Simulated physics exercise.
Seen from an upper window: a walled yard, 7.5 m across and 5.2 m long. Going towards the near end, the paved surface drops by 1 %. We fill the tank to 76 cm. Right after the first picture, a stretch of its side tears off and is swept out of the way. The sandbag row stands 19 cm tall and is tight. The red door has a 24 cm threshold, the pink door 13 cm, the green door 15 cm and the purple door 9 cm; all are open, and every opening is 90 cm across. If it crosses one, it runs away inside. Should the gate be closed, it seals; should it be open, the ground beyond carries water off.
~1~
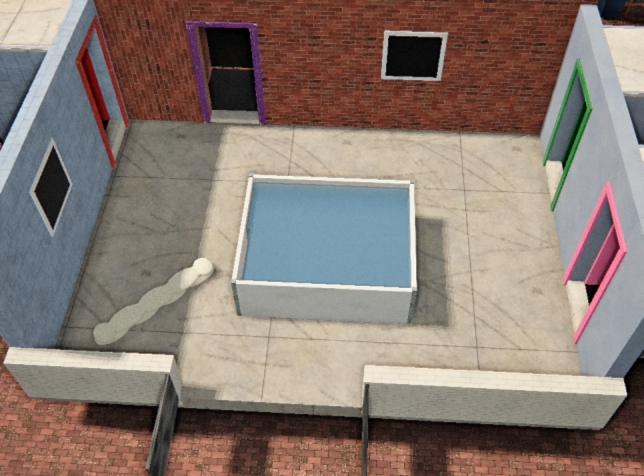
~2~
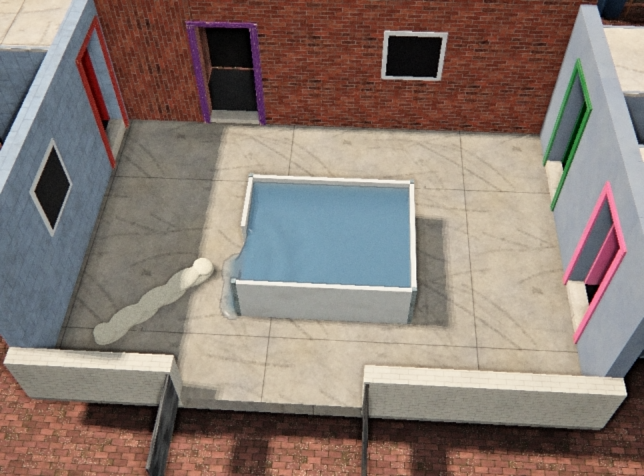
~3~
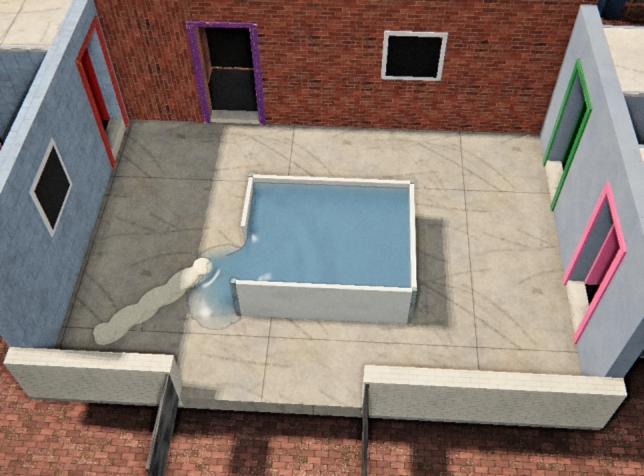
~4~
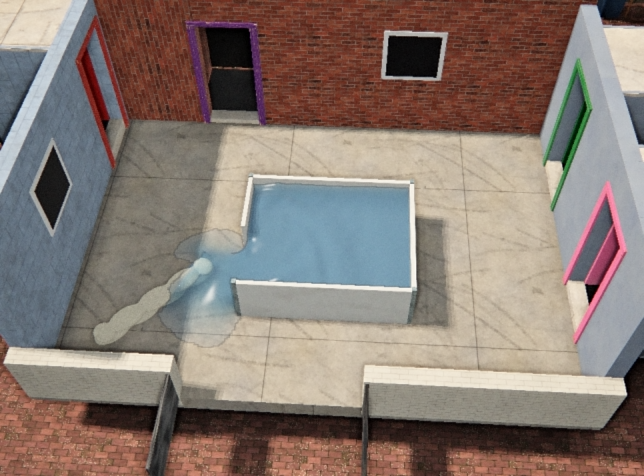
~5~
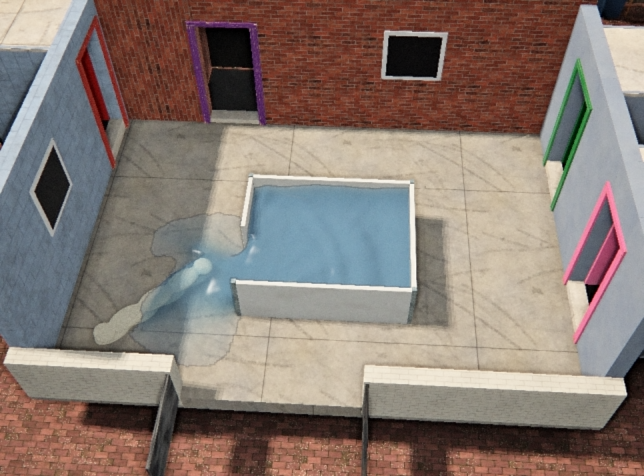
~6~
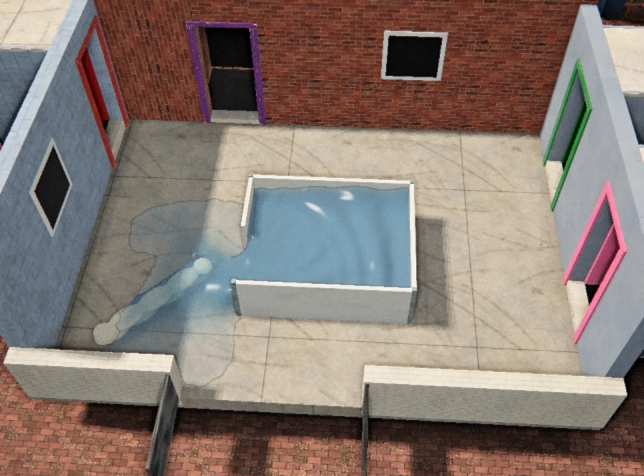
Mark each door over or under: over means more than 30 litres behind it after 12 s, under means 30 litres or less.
Red door under, pink door under, green door under, purple door over.
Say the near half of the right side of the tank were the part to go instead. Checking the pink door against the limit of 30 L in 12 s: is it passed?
Then: Pink beyond it.
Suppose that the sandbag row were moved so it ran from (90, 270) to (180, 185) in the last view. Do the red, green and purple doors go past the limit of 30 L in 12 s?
So then red is inside it, green is inside it and purple is inside it.
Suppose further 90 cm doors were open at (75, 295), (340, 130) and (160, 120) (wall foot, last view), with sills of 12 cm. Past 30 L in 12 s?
Note, doorways in listed order: Goes beyond, stays short, goes beyond.
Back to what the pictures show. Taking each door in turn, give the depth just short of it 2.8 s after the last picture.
Red 16 cm, pink 0 cm, green 0 cm, purple 7 cm.
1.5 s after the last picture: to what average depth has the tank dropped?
Roughly 46 cm on average.
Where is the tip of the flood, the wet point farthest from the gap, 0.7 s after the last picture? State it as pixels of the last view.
Somewhere near pixel (119, 153).
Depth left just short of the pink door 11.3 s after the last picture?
About 6.0 cm deep.
Then, 0.7 s after the last picture water covers 30 % of the floor and is deepest (57 cm) near (47, 374); red door not reached, pink door not reached, green door not reached, purple door not reached.
Then, 1.5 s after the last picture water covers 35 % of the floor and is deepest (52 cm) near (60, 375); red door 8 cm at the sill, 0 L in, pink door not reached, green door not reached, purple door not reached.
Then, 2.8 s after the last picture water covers 45 % of the floor and is deepest (38 cm) near (47, 374); red door 16 cm at the sill, 0 L in, pink door not reached, green door not reached, purple door 7 cm at the sill, 0 L in.
Then, 6.3 s after the last picture water covers 90 % of the floor and is deepest (22 cm) near (136, 379); red door 17 cm at the sill, 3 L in, pink door 3 cm at the sill, 0 L in, green door 12 cm at the sill, 0 L in, purple door 12 cm at the sill, 76 L in.
Then, 11.3 s after the last picture water covers 95 % of the floor and is deepest (14 cm) near (577, 390); red door 8 cm at the sill, 3 L in, pink door 6 cm at the sill, 1 L in, green door 10 cm at the sill, 4 L in, purple door 6 cm at the sill, 84 L in.
